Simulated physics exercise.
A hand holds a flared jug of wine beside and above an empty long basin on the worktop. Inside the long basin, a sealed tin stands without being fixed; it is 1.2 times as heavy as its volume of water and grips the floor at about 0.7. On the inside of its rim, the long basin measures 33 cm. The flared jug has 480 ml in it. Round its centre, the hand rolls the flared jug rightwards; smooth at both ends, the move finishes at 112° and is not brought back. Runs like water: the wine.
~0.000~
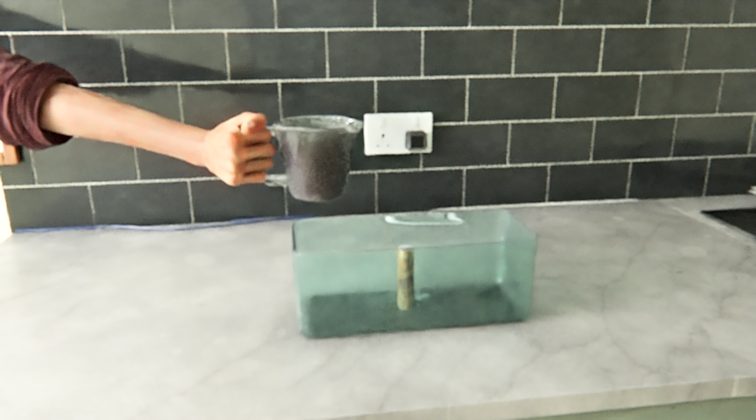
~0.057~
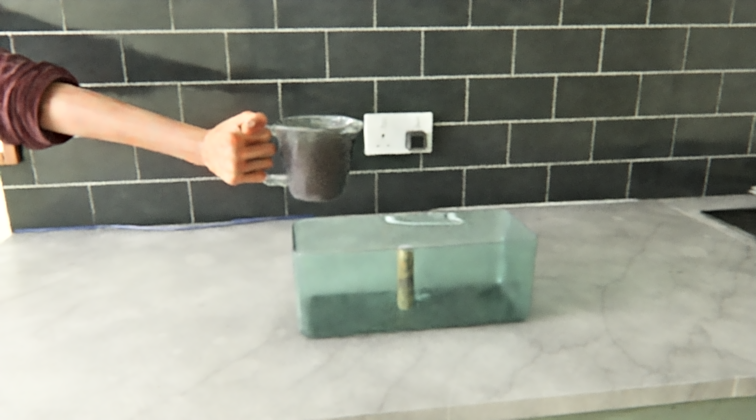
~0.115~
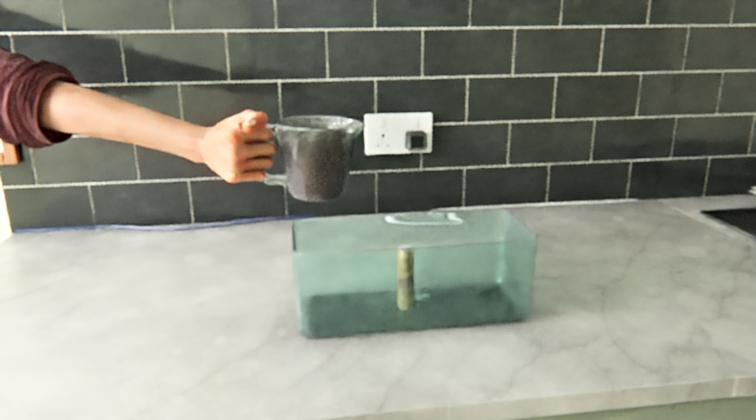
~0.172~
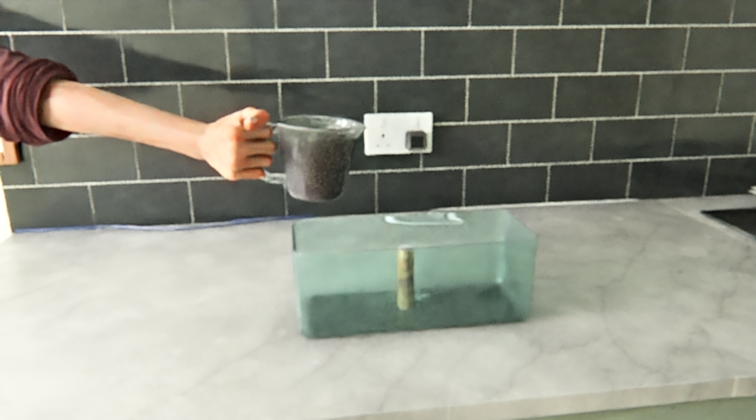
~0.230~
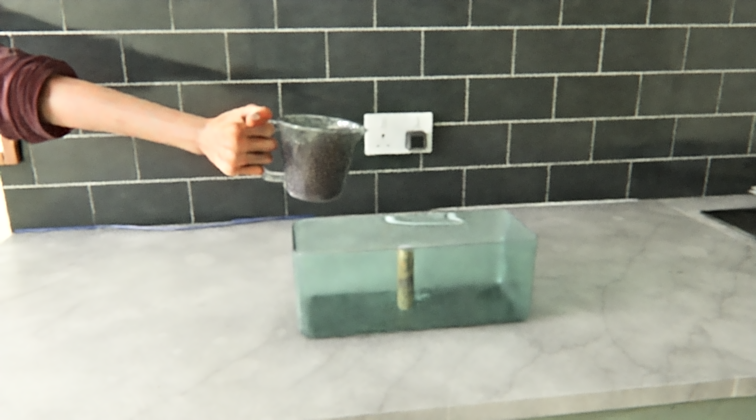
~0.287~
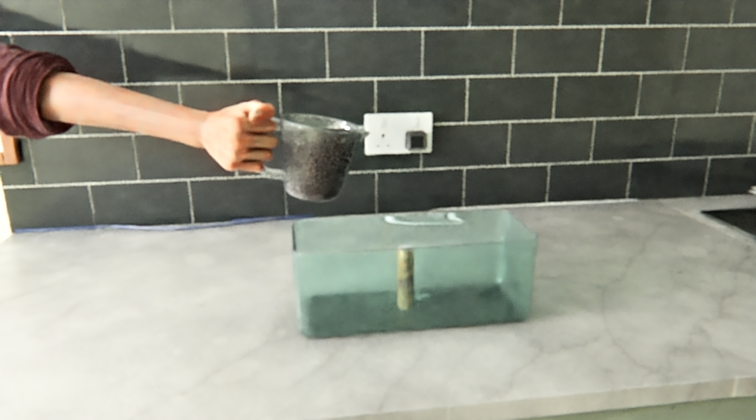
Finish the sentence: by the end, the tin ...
By the end, the tin has toppled.
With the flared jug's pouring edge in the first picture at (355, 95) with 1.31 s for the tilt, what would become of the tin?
After that, the tin overturns.
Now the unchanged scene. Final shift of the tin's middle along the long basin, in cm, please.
The tin's middle ends up about 6.5 cm along the basin.
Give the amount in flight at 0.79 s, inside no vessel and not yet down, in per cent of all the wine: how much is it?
Some 18 per cent.
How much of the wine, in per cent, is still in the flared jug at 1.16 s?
Close to 9 in a hundred.
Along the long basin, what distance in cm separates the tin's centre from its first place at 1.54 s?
Measured centre to centre, about 6 cm.
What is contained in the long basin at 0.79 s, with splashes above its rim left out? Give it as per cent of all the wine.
Around 14%.
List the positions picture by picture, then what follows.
In the first frame, tilt 0°; pouring edge (365, 123); surface from (279, 135) to (354, 132); the long basin's rim runs from (292, 238) to (522, 225); the tin's top is at (405, 251).
In the second frame, tilt 0°; pouring edge (365, 123); surface from (279, 134) to (354, 133).
In the third frame, tilt 2°; pouring edge (366, 124); surface from (280, 134) to (354, 133).
In the fourth frame, tilt 4°; pouring edge (367, 126); surface from (281, 134) to (355, 133).
In the fifth frame, tilt 7°; pouring edge (369, 129); surface from (283, 135) to (358, 133).
In the sixth frame, tilt 10°; pouring edge (370, 132); surface from (283, 135) to (361, 134).
After 0.79 s the tilt is 63° and 67 per cent is still to pour; the tin stands where it began.
After 1.16 s the tilt is 101° and 9 per cent is still to pour; the tin leans 10°.
After 1.54 s the tilt is 112° and 0 per cent is still to pour; the tin lies on its side.
After 1.96 s the tilt is 112° and 0 per cent is still to pour; the tin lies on its side.
In the end the tin lies on its side.
